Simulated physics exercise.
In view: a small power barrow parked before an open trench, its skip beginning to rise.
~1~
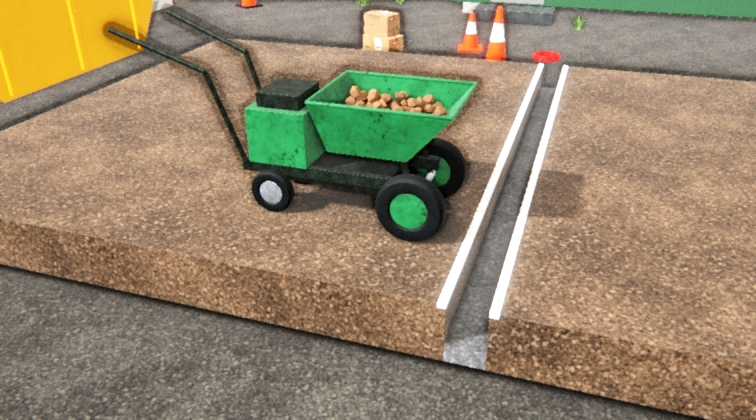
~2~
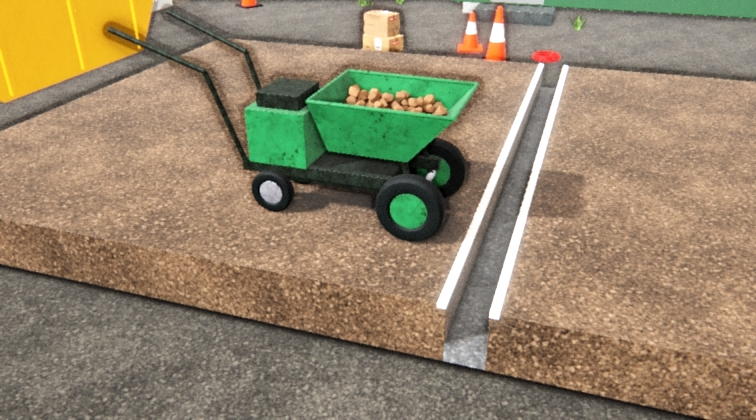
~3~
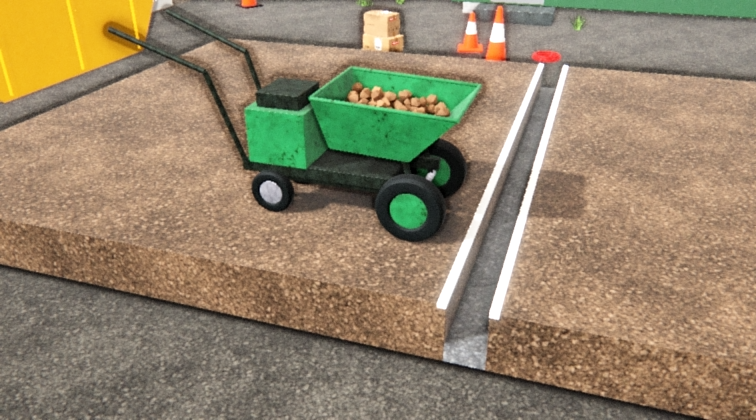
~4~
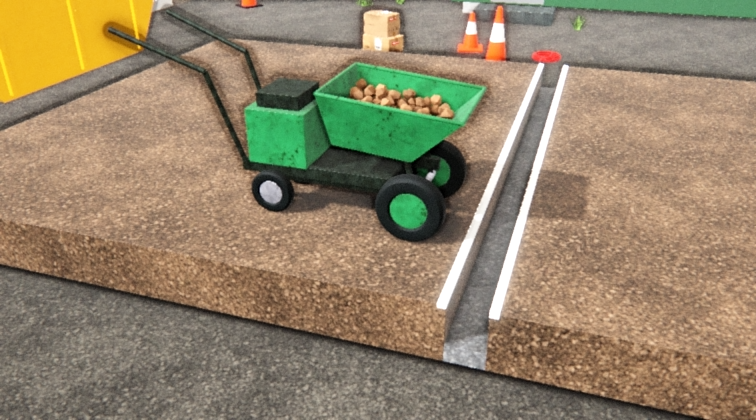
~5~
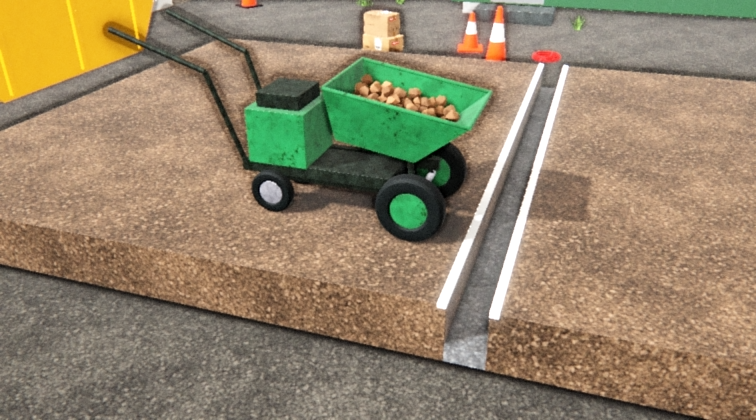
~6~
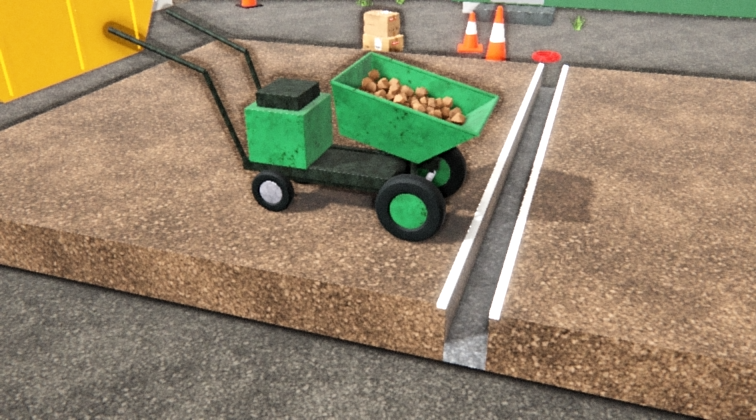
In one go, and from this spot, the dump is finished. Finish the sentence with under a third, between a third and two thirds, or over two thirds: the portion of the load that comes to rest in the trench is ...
It is under a third.
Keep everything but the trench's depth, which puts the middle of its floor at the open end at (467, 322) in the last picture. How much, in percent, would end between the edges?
Estimated share: Approx. 0 %.
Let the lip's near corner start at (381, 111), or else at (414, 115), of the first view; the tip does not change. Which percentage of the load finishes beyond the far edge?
0 and 40 in a hundred, in that order.
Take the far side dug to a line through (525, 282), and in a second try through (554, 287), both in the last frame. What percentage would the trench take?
Estimated share: Try 1 approx. 20 in a hundred, try 2 approx. 70 in a hundred.
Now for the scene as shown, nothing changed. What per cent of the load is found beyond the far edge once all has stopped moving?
90 %.
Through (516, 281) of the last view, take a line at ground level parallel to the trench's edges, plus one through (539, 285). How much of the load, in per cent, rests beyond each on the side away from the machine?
About 90 and 70 %.
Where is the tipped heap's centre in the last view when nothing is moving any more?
It settles centred around (571, 236).
Soon after the last picture, skip tipped steeply; all in the skip.
A little later, skip tipped steeply; most in the skip; about a quarter beyond it; a stray few falling.
Later still, skip tipped right over; a small part in the skip; a stray few in or heaped over the trench; most beyond it.
At rest, skip tipped right over; a small part in the skip; a stray few in or heaped over the trench; nearly all beyond it.
